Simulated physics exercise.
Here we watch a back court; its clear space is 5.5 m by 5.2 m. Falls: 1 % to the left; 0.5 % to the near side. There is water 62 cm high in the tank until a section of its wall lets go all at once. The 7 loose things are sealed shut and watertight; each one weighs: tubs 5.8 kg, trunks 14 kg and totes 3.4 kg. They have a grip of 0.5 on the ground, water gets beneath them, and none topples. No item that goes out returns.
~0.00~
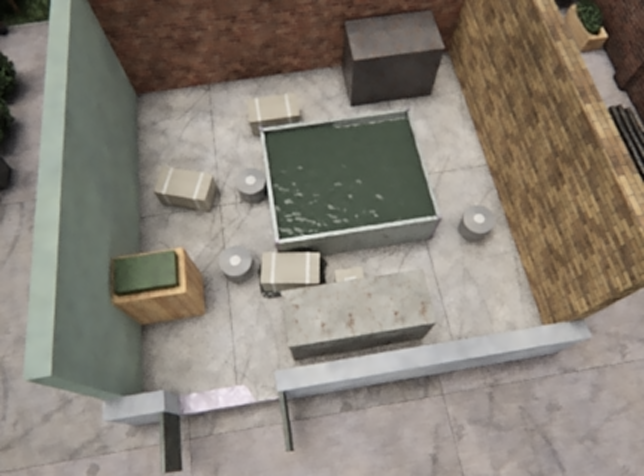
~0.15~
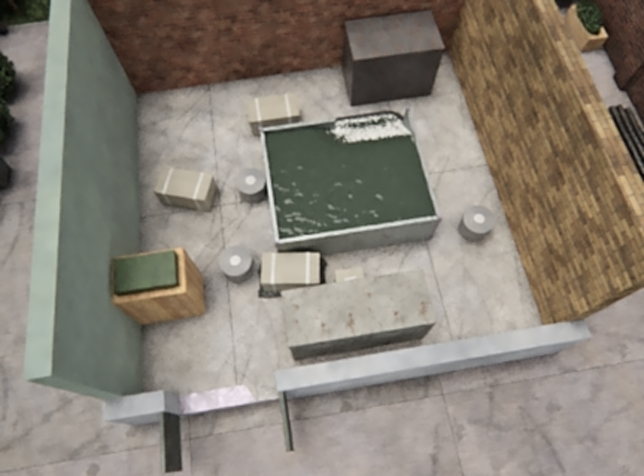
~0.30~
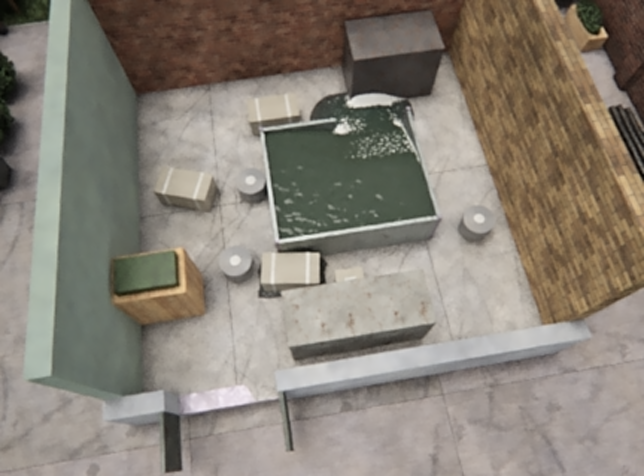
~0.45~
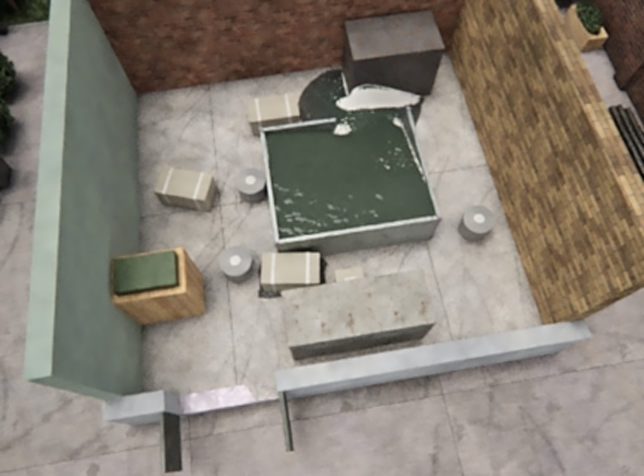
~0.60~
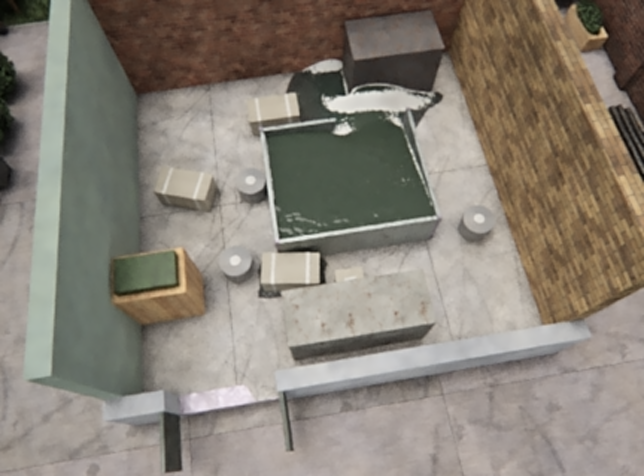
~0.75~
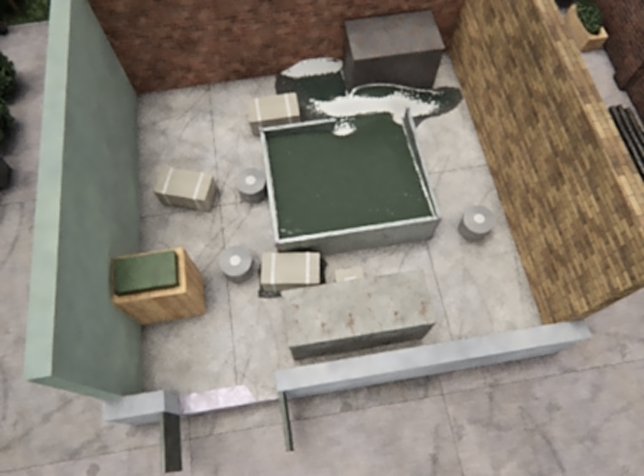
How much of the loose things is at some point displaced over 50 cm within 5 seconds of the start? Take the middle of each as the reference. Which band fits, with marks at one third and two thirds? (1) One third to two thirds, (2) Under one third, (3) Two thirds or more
One third to two thirds (1).
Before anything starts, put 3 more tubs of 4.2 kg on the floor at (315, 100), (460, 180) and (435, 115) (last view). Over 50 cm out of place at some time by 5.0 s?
Check, in order - exceeded, exceeded, exceeded.
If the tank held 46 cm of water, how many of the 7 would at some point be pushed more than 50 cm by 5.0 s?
The answer would then be 2.
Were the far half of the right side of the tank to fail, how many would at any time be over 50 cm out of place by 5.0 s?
The answer would then be 2.
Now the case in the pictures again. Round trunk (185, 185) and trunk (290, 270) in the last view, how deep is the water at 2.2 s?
Around 0 cm and 2 cm.
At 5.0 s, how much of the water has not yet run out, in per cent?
Still held: Near 100 %.
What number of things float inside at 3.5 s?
At that time the total is 2.
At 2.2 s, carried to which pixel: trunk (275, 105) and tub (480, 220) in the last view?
They should sit about (232, 116) and (472, 244) in the last view.
After 1.1 s 0 of 7 are over 50 cm from their spots; 0 afloat.
After 2.2 s 1 of 7 are over 50 cm from their spots; 0 afloat.
After 3.5 s 2 of 7 are over 50 cm from their spots; 2 afloat.
After 5.0 s 3 of 7 are over 50 cm from their spots, and 3 have been at some point; 4 afloat.
